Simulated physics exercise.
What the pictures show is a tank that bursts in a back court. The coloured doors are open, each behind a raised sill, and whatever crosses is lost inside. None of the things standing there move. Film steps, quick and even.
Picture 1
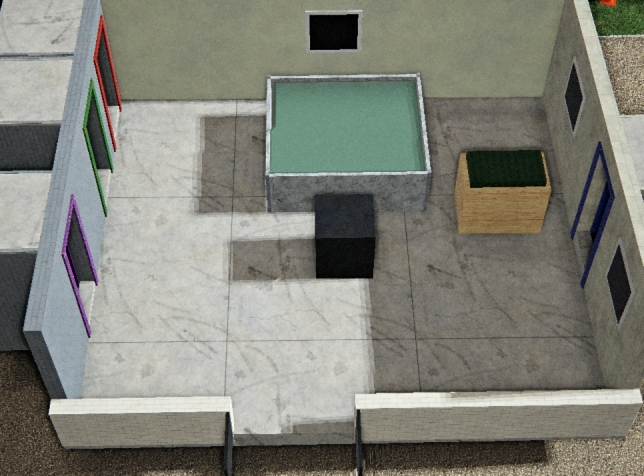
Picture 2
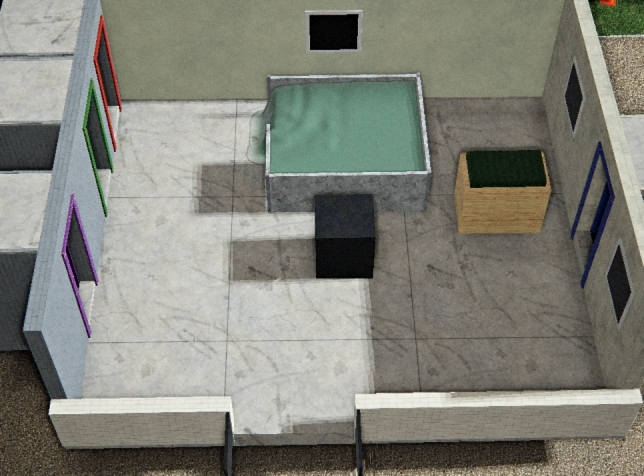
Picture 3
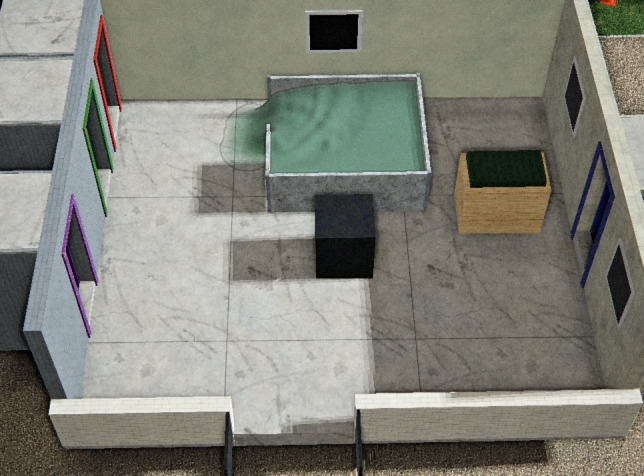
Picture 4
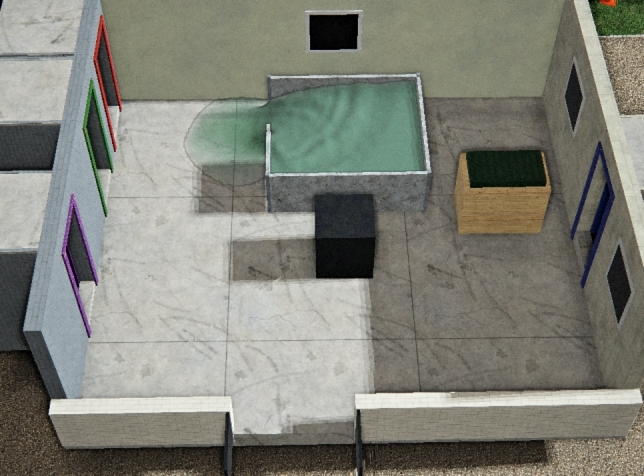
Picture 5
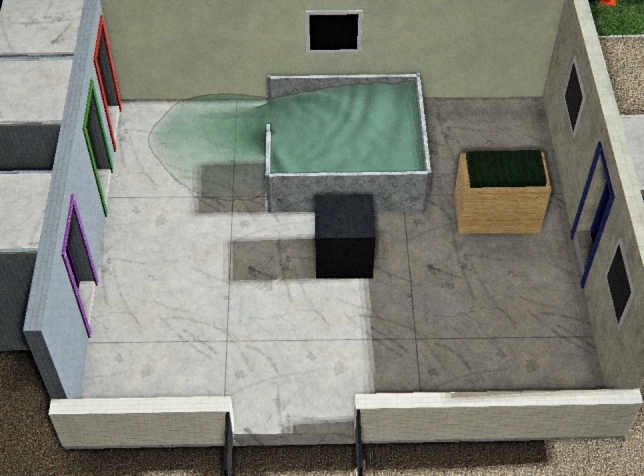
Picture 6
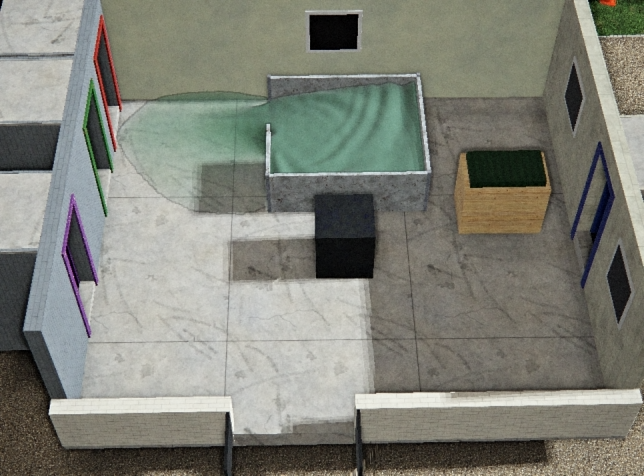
Green water pouring from the left side of an open tank in a walled court, spreading leftward across the pale floor.
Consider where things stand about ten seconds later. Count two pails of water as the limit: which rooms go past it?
Result: Purple door: Within two buckets; blue door: Within two buckets; green door: Exceeds two buckets; red door: Exceeds two buckets.
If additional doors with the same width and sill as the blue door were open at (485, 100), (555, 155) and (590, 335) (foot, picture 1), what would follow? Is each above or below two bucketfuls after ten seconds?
In order: Stays within it, stays within it, stays within it.
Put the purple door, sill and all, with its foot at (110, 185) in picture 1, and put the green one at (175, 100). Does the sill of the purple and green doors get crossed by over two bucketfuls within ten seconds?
The purple door exceeds it, while the green door exceeds it.
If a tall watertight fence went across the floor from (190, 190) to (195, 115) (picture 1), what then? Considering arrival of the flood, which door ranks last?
That'd be the door marked blue.
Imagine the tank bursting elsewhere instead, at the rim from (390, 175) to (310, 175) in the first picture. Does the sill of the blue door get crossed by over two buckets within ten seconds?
In that case, blue stays within limits.
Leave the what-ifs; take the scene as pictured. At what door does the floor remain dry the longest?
Result: The blue one.
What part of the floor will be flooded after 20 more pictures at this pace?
Some 35 in a hundred.
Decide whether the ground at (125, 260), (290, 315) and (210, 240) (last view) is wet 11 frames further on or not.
Result, as listed: Wetted / not wetted / not wetted.
A moment on, water covers 20 % of the floor; the purple door not reached, the blue door not reached, the green door under two buckets in, the red door far over two buckets in.
Next, water covers 20 % of the floor; the purple door wet at the sill, nothing in, the blue door not reached, the green door over two buckets in, the red door far over two buckets in.
Then, water covers 35 % of the floor; the purple door wet at the sill, nothing in, the blue door not reached, the green door far over two buckets in, the red door far over two buckets in.
Later, water covers 60 % of the floor; the purple door wet at the sill, nothing in, the blue door not reached, the green door far over two buckets in, the red door far over two buckets in.
In the end, water covers 90 % of the floor; the purple door wet at the sill, nothing in, the blue door wet at the sill, nothing in, the green door far over two buckets in, the red door far over two buckets in.
